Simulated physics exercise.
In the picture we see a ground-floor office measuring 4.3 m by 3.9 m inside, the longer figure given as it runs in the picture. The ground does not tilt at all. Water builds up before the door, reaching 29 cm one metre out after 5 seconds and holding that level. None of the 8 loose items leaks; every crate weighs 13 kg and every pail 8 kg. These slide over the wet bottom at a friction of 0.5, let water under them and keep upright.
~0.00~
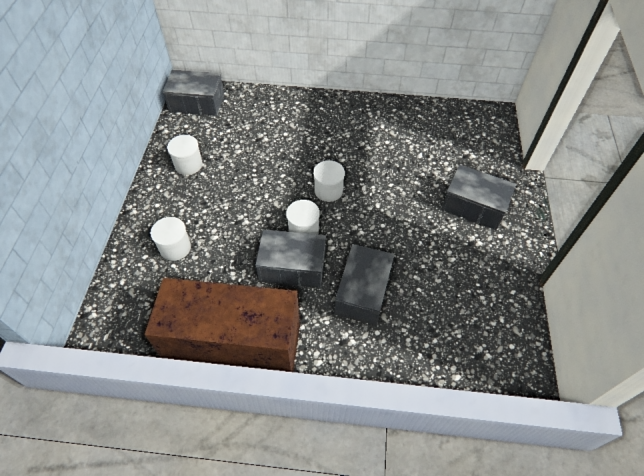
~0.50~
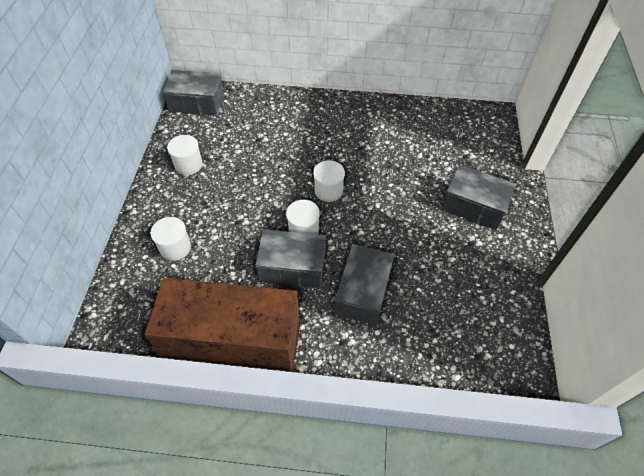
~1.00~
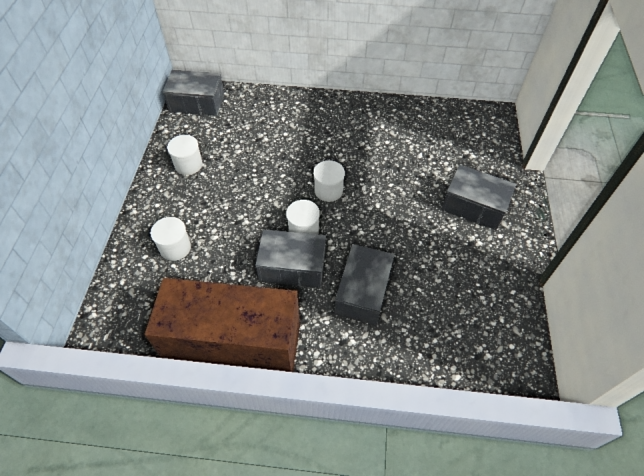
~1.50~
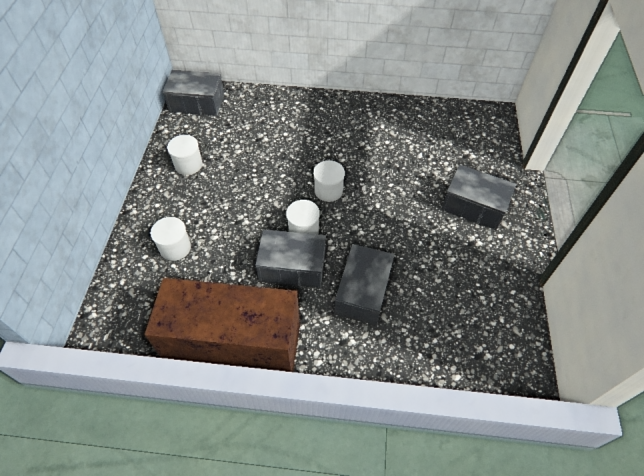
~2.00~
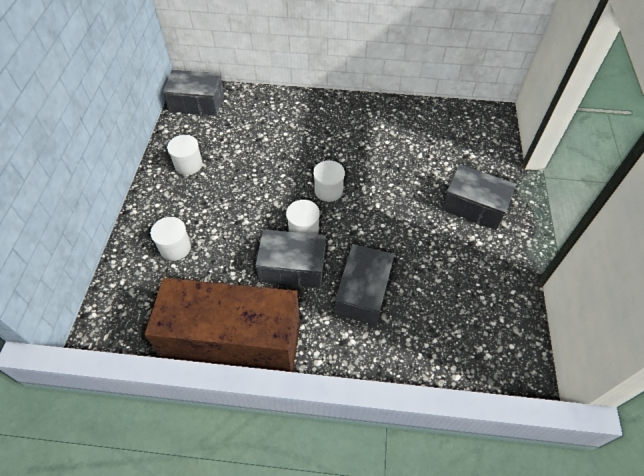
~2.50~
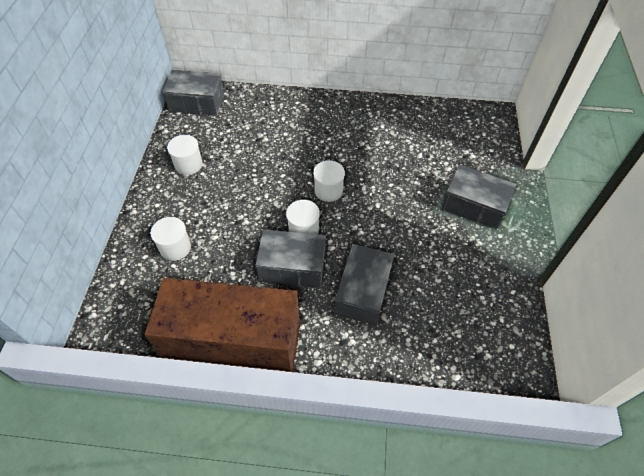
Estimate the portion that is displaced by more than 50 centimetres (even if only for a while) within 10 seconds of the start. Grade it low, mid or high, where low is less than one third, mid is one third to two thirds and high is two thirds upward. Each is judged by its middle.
Grade: High.
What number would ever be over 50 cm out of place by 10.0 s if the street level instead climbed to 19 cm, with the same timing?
With that change, 4 of them.
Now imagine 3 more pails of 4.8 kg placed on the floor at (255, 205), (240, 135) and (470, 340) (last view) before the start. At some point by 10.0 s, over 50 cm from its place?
Note, in order of listing: Crosses the threshold, crosses the threshold, stays below the threshold.
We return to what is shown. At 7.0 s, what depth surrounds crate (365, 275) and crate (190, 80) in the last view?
First roughly 11 cm, second roughly 14 cm.
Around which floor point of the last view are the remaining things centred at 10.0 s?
They average out to somewhere around (206, 221).
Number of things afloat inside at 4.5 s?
0 at that moment.
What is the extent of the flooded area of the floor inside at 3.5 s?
3.0 m2.
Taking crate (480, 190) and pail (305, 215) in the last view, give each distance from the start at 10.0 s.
The first is 250 cm from its start, the second 140 cm.
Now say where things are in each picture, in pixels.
In the first frame, a crate at (482, 188) rests on the ground; a crate at (192, 82), on the bottom; 0.0 m2 under water; 0 of 8 have shifted.
In the second frame, a crate at (482, 188) rests on the ground; a crate at (192, 82), on the bottom; 0.0 m2 under water; 0 of 8 have shifted.
In the third frame, a crate at (482, 188), on the bottom; a crate at (192, 82) rests on the ground; 0.0 m2 under water; 0 of 8 have shifted.
In the fourth frame, a crate at (482, 188) rests on the ground; a crate at (192, 82), on the bottom; water covers 0.0 m2; 0 of 8 have shifted.
In the fifth frame, a crate at (482, 188), on the bottom; a crate at (192, 82) rests on the ground; water covers 0.1 m2; 0 of 8 have shifted.
In the sixth frame, a crate at (482, 188) rests on the ground; a crate at (192, 82), on the bottom; 0.6 m2 under water; 0 of 8 have shifted.
After 3.5 s 0 of 8 are over 50 cm from their spots; 0 afloat.
After 4.5 s 1 of 8 are over 50 cm from their spots; 0 afloat.
After 7.0 s 5 of 8 are over 50 cm from their spots; 4 afloat.
After 10.0 s 7 of 8 are over 50 cm from their spots, and 7 have been at some point; 7 afloat.
